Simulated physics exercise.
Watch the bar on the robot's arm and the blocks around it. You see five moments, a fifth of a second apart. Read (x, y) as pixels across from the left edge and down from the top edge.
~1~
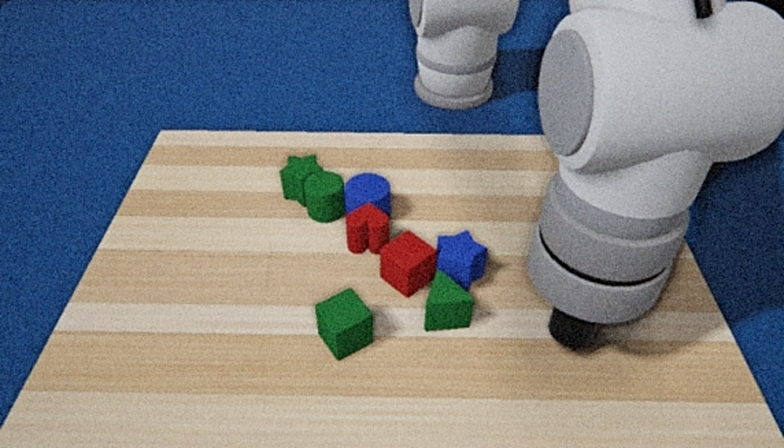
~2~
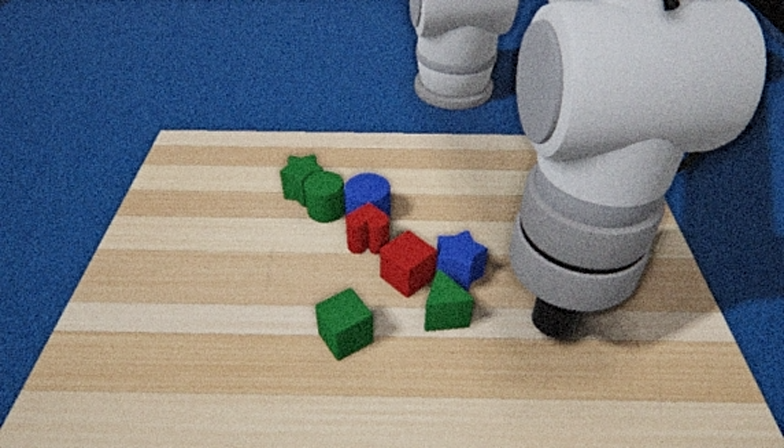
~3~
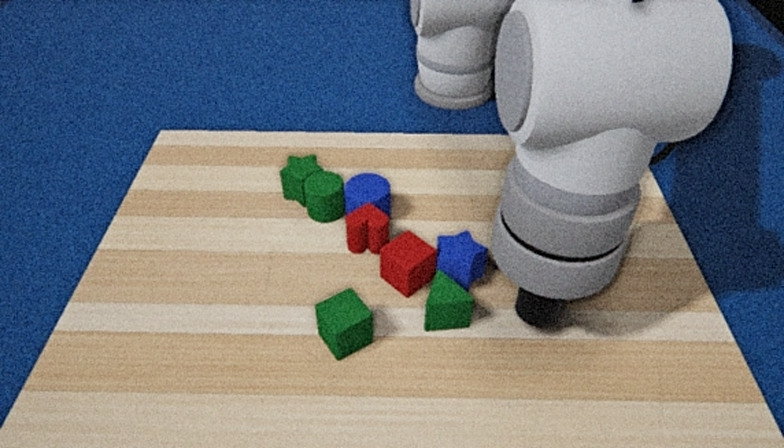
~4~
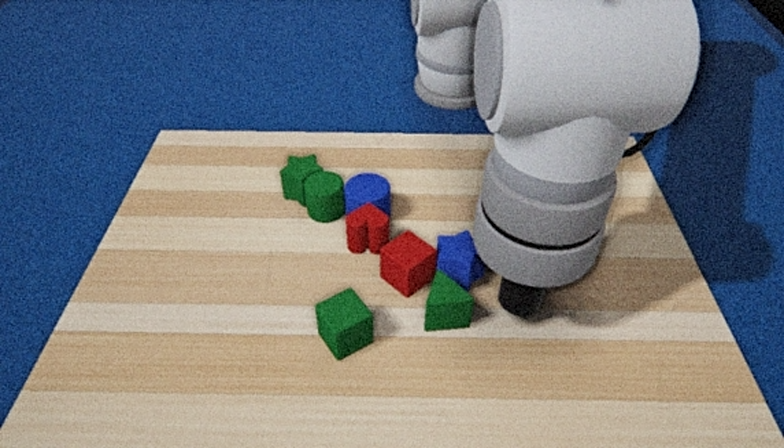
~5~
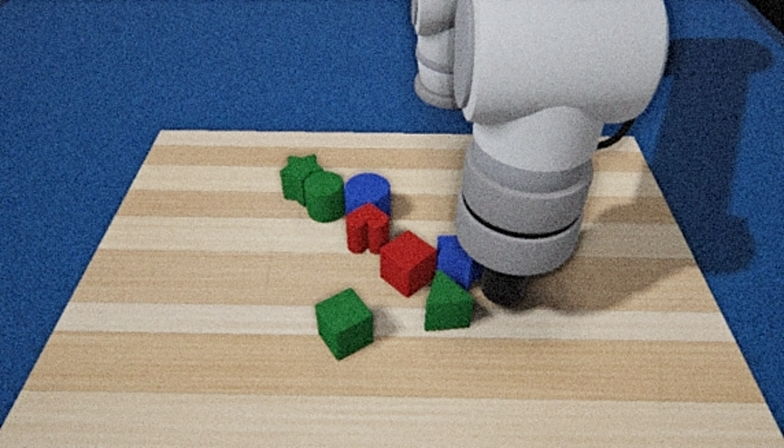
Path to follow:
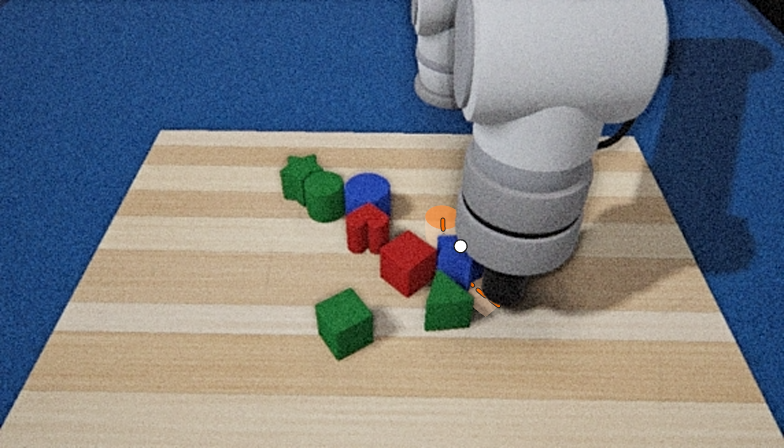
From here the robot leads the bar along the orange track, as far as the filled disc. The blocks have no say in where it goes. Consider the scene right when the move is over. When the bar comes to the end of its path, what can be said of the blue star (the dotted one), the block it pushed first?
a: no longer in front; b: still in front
Answer: A.
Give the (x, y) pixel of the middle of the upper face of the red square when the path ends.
I'd say the red square ends with its top centre at (389, 239).
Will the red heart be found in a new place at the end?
Answer: No.
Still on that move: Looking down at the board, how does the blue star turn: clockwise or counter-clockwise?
From overhead, anticlockwise.
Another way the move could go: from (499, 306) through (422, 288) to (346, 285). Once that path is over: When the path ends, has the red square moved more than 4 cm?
The answer is yes.
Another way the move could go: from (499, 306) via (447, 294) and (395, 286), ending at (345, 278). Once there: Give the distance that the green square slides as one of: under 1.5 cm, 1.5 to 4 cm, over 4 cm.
Result: Under 1.5 cm.
The drawn path runs from (499, 306) over (465, 278) and (446, 247) to (443, 217); the dot is on the blue star.
The first path, step by step. One third of the way, bar (467, 262); red square (394, 242), turned 40° anticlockwise; blue star (440, 229).
Two thirds of the way, bar (448, 230); red square (389, 239), turned 60° anticlockwise; blue star (417, 204).
At the end, bar (444, 201); red heart not moved; red square (389, 239), turned 60° anticlockwise; green three-sided block not moved; blue star (409, 195), turned 45° anticlockwise.
